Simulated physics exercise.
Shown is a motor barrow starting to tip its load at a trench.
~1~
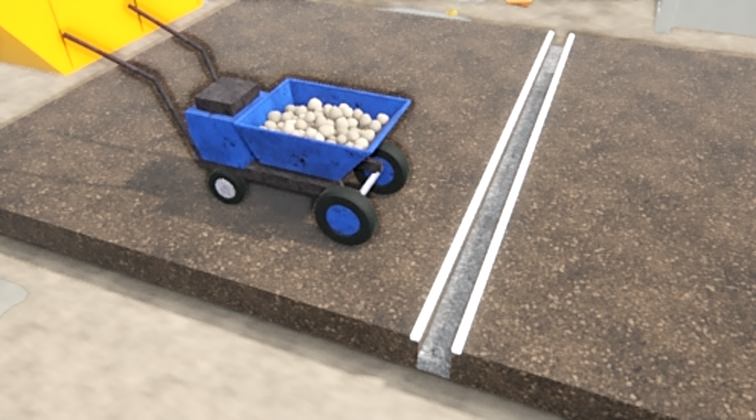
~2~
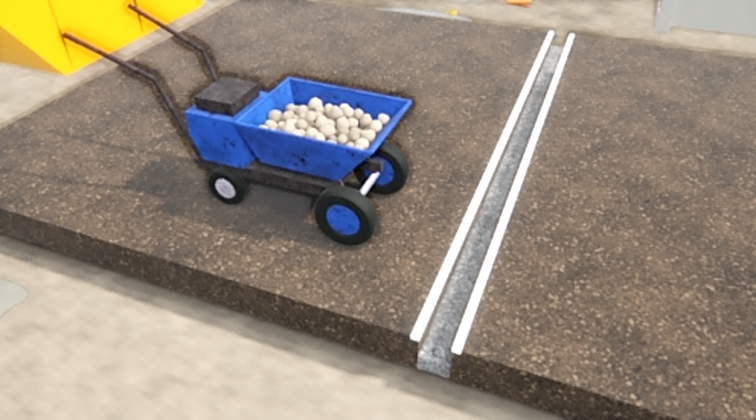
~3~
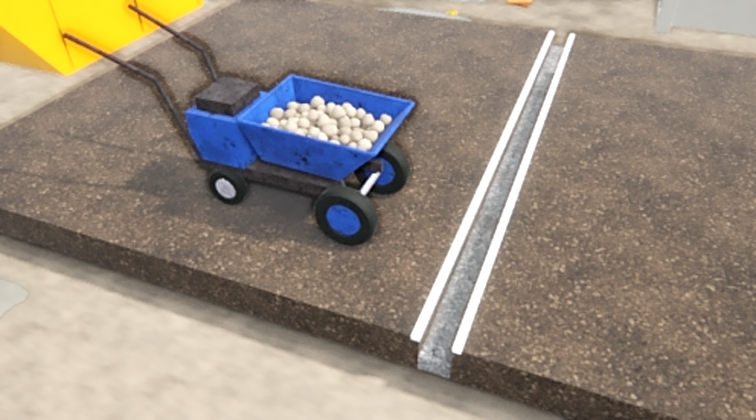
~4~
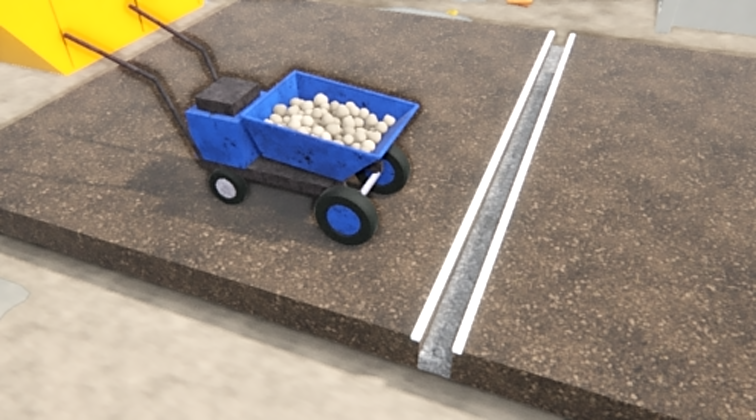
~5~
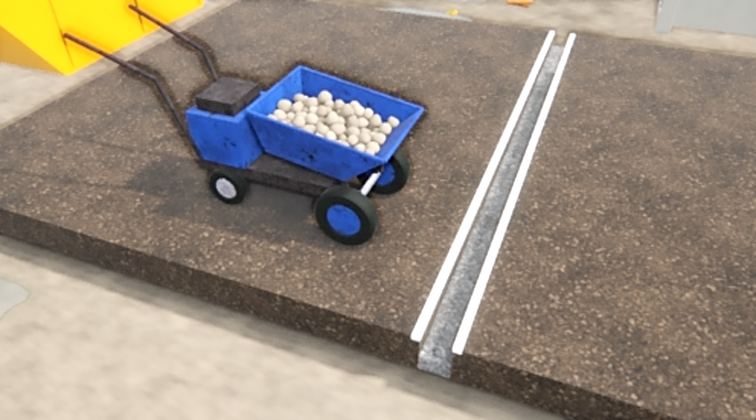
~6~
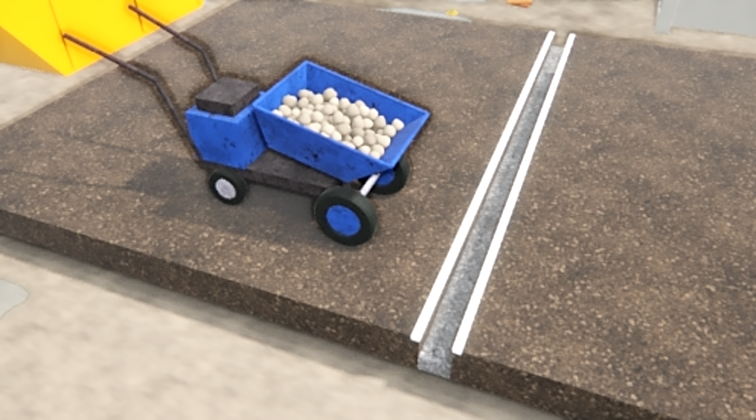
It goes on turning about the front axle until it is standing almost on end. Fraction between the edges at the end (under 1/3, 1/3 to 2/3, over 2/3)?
Way I see it, the trench ends up with a third up to two-thirds of the load.
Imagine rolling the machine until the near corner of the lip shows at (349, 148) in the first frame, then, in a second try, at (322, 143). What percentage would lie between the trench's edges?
Around 50 % the first time and around 40 % the second.
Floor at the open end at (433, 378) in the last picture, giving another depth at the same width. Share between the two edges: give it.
Roughly 70 in a hundred.
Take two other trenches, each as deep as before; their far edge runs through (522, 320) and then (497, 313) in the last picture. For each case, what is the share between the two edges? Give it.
The share would be 90 % first and 80 % second.
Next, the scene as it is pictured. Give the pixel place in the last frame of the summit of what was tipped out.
In the last picture, the peak is close to (464, 234).
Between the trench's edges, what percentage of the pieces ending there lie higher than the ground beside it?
Estimate: Near 30 per cent.
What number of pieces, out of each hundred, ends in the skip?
Estimate: Some 5 %.
Just after the last frame, skip tipped steeply; every one in the skip.
A moment on, skip tipped right over; roughly two thirds in the skip; about a tenth short of the trench; roughly a quarter in or heaped over the trench; just a few falling.
Further on, skip tipped right over; about a tenth in the skip; about a tenth short of the trench; roughly half in or heaped over the trench; roughly a quarter beyond it.
When it is over, skip tipped right over; about a tenth in the skip; about a tenth short of the trench; roughly half in or heaped over the trench; roughly a quarter beyond it.
